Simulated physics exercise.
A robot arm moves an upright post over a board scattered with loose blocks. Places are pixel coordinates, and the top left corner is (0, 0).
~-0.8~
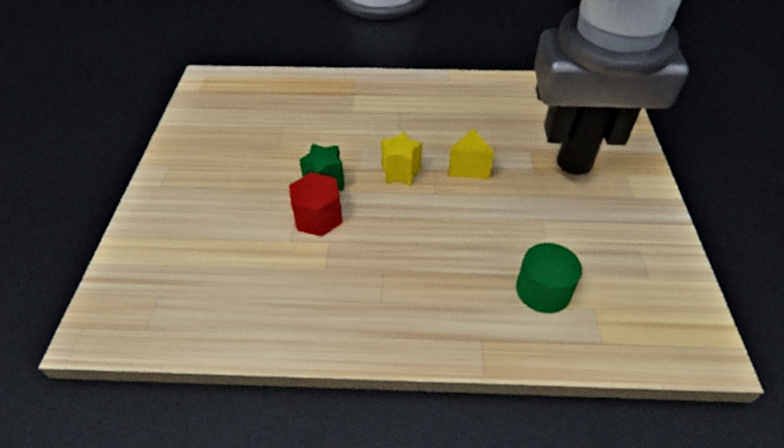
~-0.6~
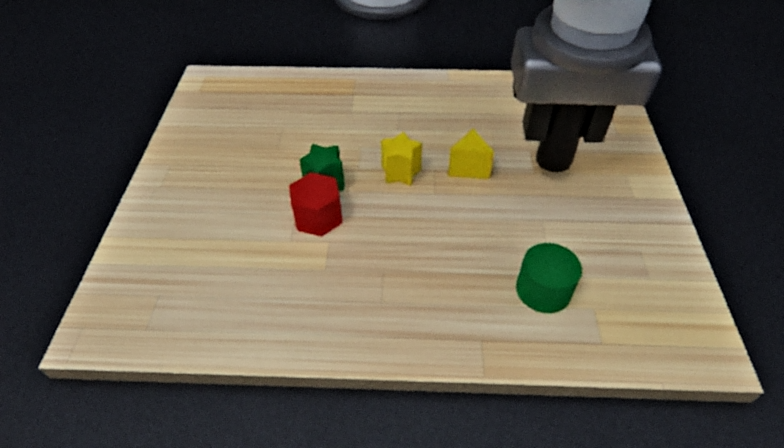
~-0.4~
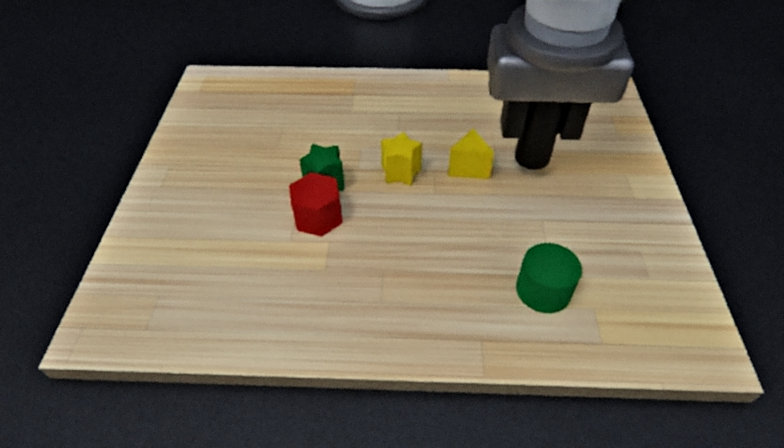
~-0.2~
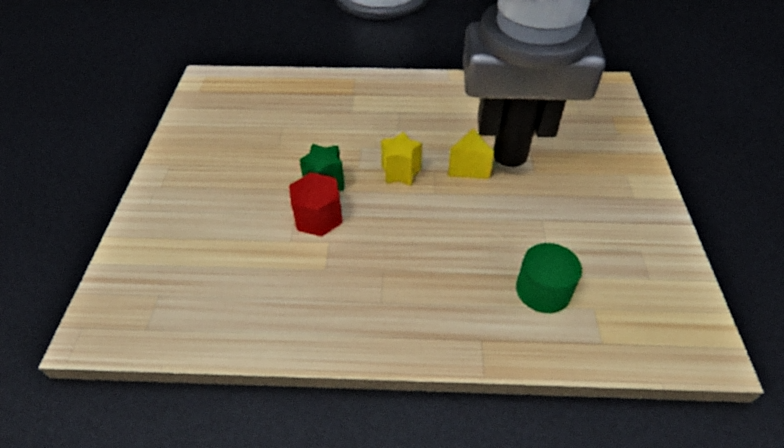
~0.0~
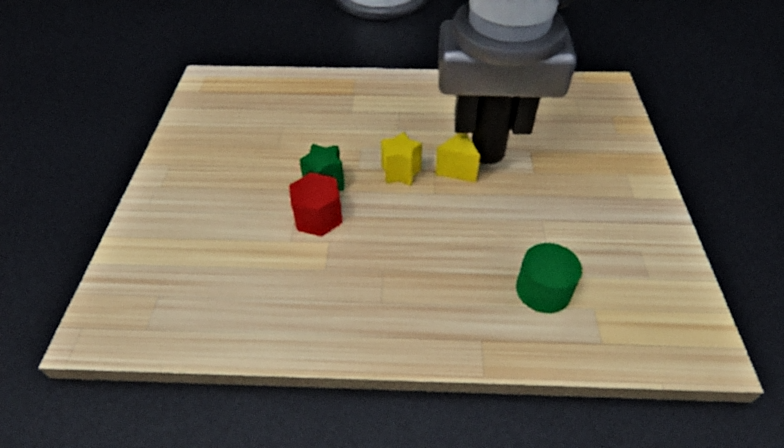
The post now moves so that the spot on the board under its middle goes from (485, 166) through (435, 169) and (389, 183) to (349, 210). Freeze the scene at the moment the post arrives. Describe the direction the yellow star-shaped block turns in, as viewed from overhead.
Verdict: Clockwise.
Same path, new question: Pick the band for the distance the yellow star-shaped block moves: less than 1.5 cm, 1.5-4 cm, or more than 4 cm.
It falls in the over 4 cm band.
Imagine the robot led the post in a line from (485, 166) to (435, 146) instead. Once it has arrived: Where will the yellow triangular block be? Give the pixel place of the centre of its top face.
The middle of its top is at (437, 141).
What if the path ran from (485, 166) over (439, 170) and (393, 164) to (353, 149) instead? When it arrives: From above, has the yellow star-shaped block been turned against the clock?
I believe so.
What follows on the original path. One third of the way, post at (436, 156); yellow star-shaped block at (378, 145); yellow triangular block at (410, 151).
Two thirds of the way, post at (388, 171); yellow star-shaped block at (355, 143), turned 25° clockwise; yellow triangular block at (362, 170), turned 15° anticlockwise.
At the end, post at (348, 196); red six-sided block at (280, 197), turned 45° anticlockwise; green star-shaped block at (317, 154); yellow star-shaped block at (355, 143), turned 25° clockwise; yellow triangular block at (314, 179), turned 25° clockwise.
